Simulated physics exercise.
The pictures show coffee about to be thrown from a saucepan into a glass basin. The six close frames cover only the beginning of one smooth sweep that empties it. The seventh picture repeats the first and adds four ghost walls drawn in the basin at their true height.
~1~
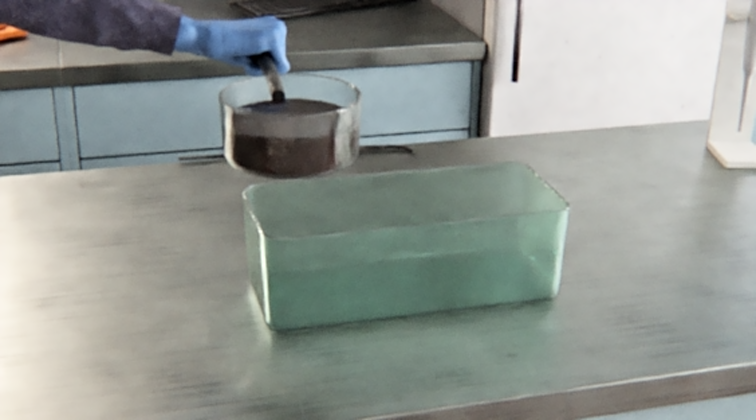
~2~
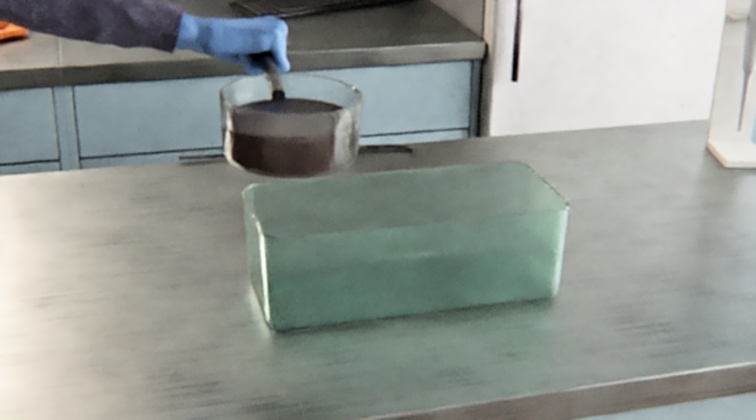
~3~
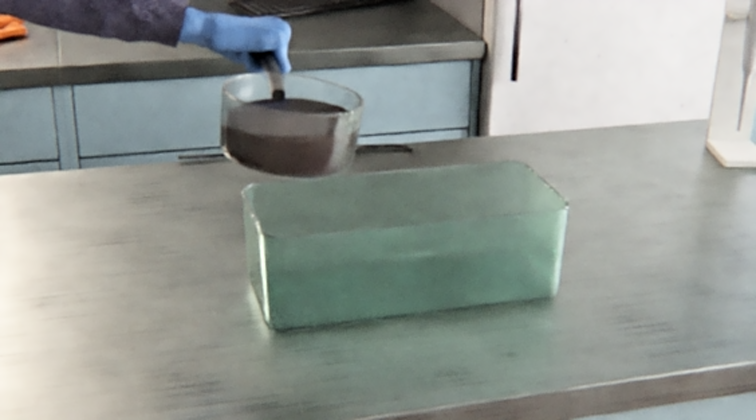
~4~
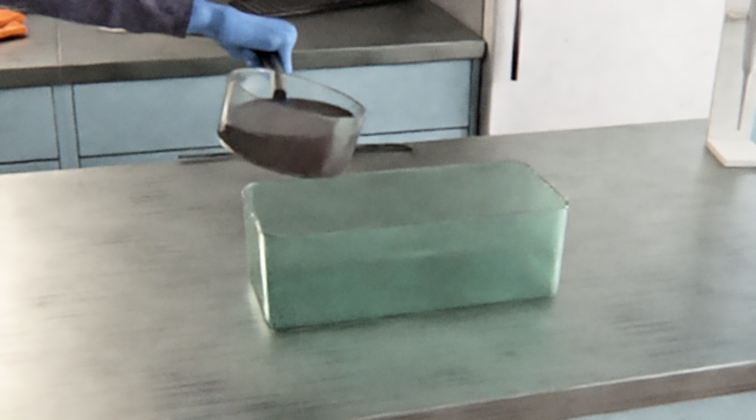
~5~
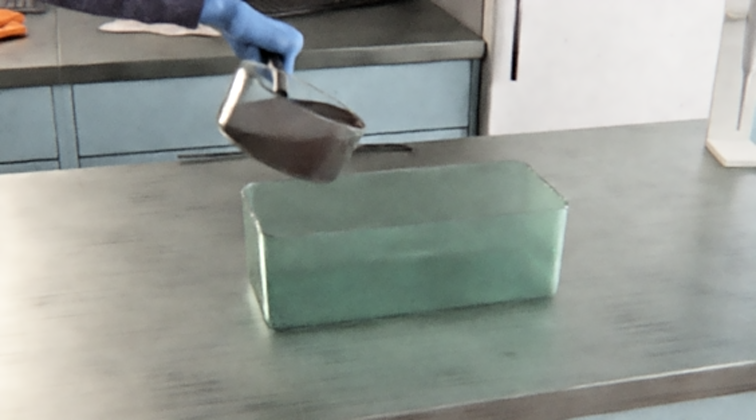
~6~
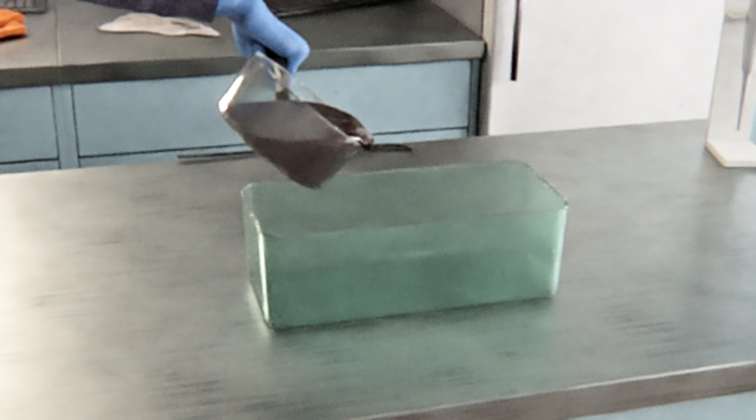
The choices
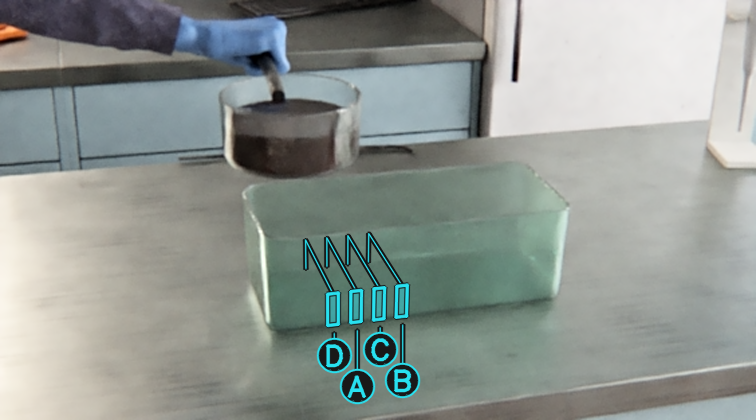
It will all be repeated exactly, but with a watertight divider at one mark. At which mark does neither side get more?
Best: B.
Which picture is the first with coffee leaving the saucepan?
In picture 6.
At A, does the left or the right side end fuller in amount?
The right side.
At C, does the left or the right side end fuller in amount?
The right side.
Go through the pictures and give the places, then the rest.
In the first frame, upright, lip at (356, 89); basin from (266, 331) to (557, 295); nothing has left yet.
In the second frame, upright, lip at (357, 91); nothing has left yet.
In the third frame, tipped about 8°, lip at (359, 96); nothing has left yet.
In the fourth frame, tipped about 16°, lip at (361, 106); nothing has left yet.
In the fifth frame, tipped about 28°, lip at (362, 120); nothing has left yet.
In the sixth frame, tipped about 42°, lip at (359, 136); coffee is over the lip, down to (364, 144).
On the marked copy, A at (357, 330); B at (402, 324); C at (380, 327); D at (334, 333).
With A, about 14 % ends left of the wall and 86 % right of it.
With B, about 47 % ends left of the wall and 52 % right of it.
With C, about 30 % ends left of the wall and 69 % right of it.
With D, about 5 % ends left of the wall and 94 % right of it.
